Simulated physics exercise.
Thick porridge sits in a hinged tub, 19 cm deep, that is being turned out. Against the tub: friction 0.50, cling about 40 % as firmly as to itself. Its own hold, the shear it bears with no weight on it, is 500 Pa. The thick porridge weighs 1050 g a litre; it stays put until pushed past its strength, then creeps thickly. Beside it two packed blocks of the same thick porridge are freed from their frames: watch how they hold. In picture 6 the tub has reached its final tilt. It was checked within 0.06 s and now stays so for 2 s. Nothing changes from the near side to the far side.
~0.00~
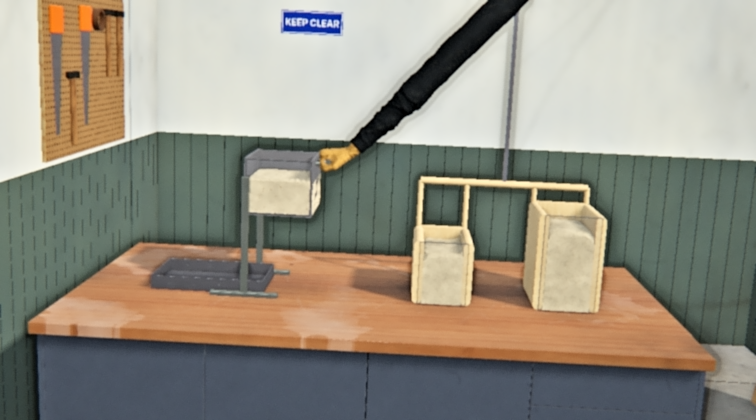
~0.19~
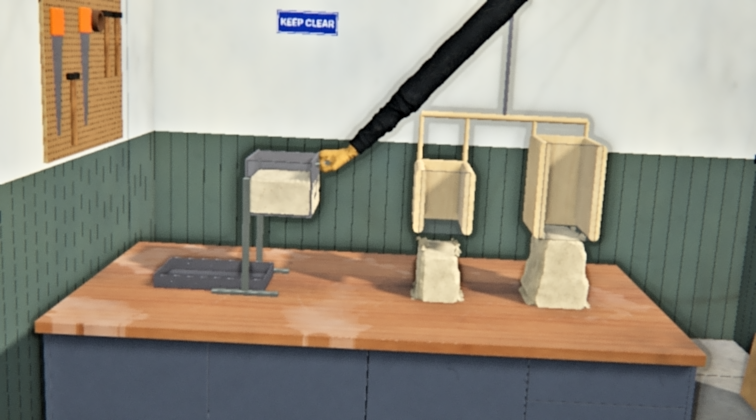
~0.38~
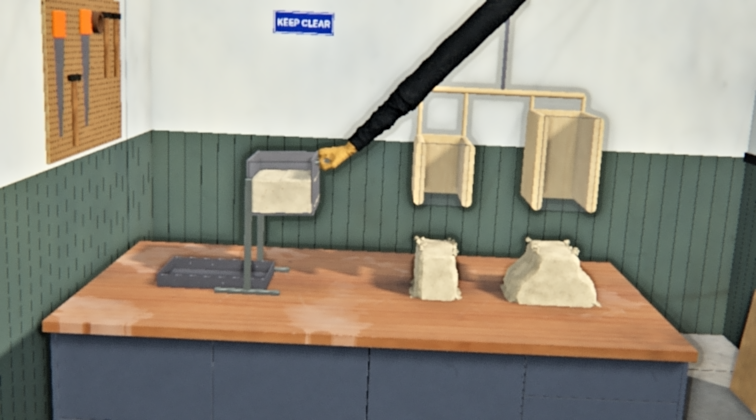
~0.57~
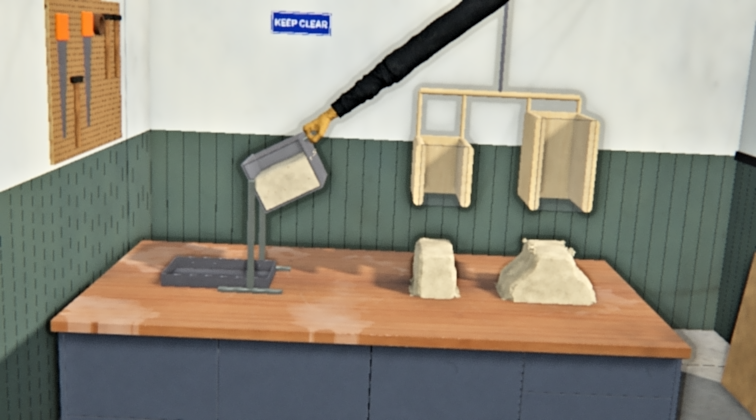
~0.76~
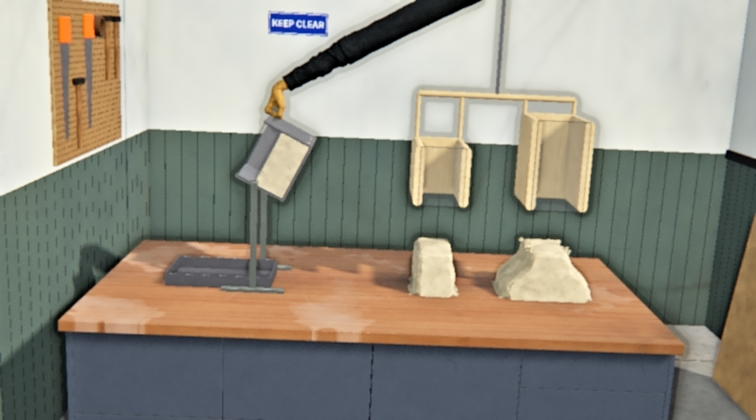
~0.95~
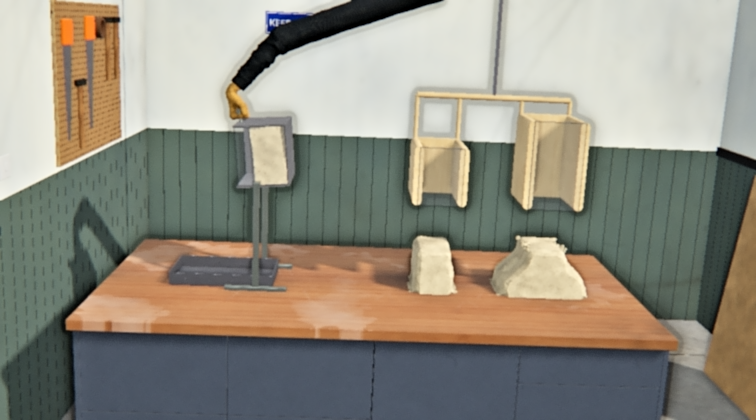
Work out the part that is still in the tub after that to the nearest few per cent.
It comes to some 55 %.
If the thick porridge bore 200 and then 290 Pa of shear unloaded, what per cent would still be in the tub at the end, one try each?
In that order: 40 %, 45 %.
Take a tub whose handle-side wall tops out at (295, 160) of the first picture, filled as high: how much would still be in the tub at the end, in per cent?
It would be near 100 %.
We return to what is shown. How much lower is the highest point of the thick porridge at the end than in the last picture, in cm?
Roughly 14 cm.
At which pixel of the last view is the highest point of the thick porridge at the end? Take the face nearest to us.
Near (270, 162).
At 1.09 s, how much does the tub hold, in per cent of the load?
About 100 %.
By 1.09 s, the tub is at 94 degrees and holds 100 %.
By 1.26 s, the tub is at 94 degrees and holds 66 %.
By 1.43 s, the tub is at 94 degrees and holds 55 %.
By 1.60 s, the tub is at 94 degrees and holds 55 %.
By 2.95 s, at the end, the tub is at 94 degrees and holds 55 %.
